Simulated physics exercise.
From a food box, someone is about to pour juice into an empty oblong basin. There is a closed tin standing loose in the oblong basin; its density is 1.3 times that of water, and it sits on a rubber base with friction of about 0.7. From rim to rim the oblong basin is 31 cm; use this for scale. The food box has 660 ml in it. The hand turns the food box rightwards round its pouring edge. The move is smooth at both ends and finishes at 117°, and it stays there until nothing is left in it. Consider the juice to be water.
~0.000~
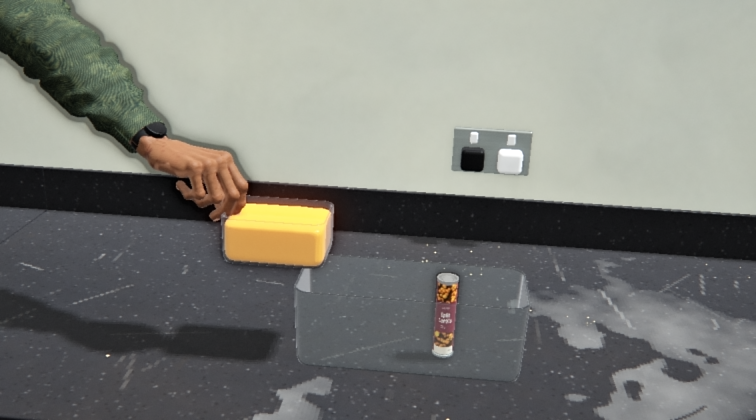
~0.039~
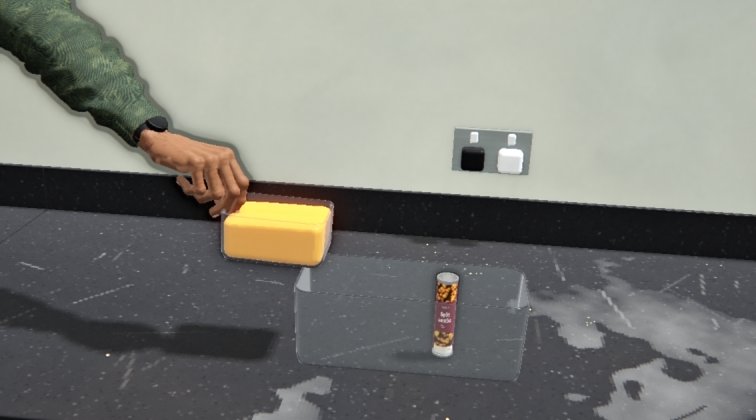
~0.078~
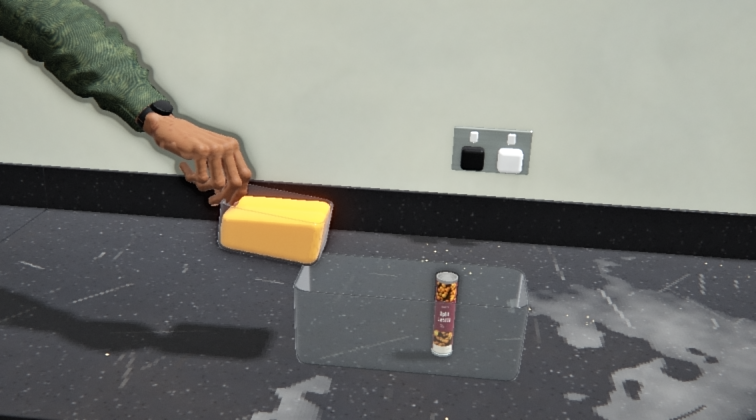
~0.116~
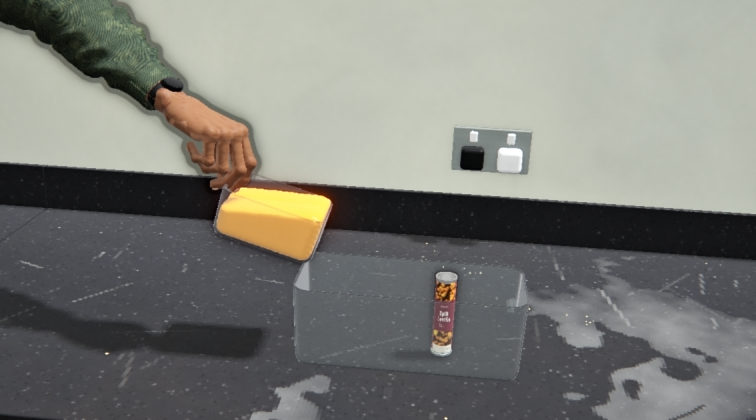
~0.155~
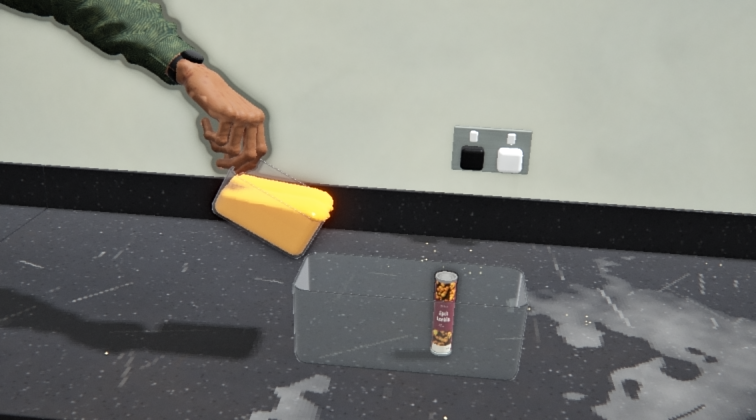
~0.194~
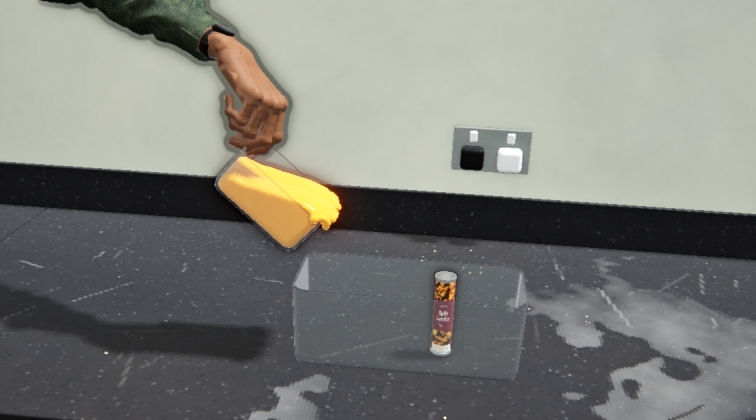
A hand in a dark green patterned sleeve holds a clear box of orange-yellow juice above a speckled, scratched black worktop, seen from slightly above. To the right, a tin with a dark red label stands in a transparent oblong basin, below a wall socket on the pale wall. The hand rises and turns the box steadily rightwards, and the juice bulges over its right edge, while the camera stays still.
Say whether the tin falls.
My bet is it capsizes.
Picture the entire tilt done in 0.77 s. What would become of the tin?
Result: Tin still standing.
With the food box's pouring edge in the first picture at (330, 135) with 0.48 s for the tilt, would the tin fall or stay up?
It tumbles.
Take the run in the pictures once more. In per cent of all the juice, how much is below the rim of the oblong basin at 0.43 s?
About 22%.
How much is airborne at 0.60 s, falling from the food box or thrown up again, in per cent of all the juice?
Near 8 per cent, I'd say.
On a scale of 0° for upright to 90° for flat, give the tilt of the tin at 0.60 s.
It is at some 0°.
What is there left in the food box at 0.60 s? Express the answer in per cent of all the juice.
I reckon near 1 per cent still sits there.
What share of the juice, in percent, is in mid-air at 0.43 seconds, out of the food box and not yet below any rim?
56 %.
After 0.43 s the tilt is 114° and 23 per cent is still to pour; the tin stands where it began.
After 0.60 s the tilt is 117° and 1 per cent is still to pour; the tin stands where it began.
After 0.78 s the tilt is 117° and 0 per cent is still to pour; the tin leans 11°.
After 0.98 s the tilt is 117° and 0 per cent is still to pour; the tin leans 47°.
In the end the tin lies on its side.
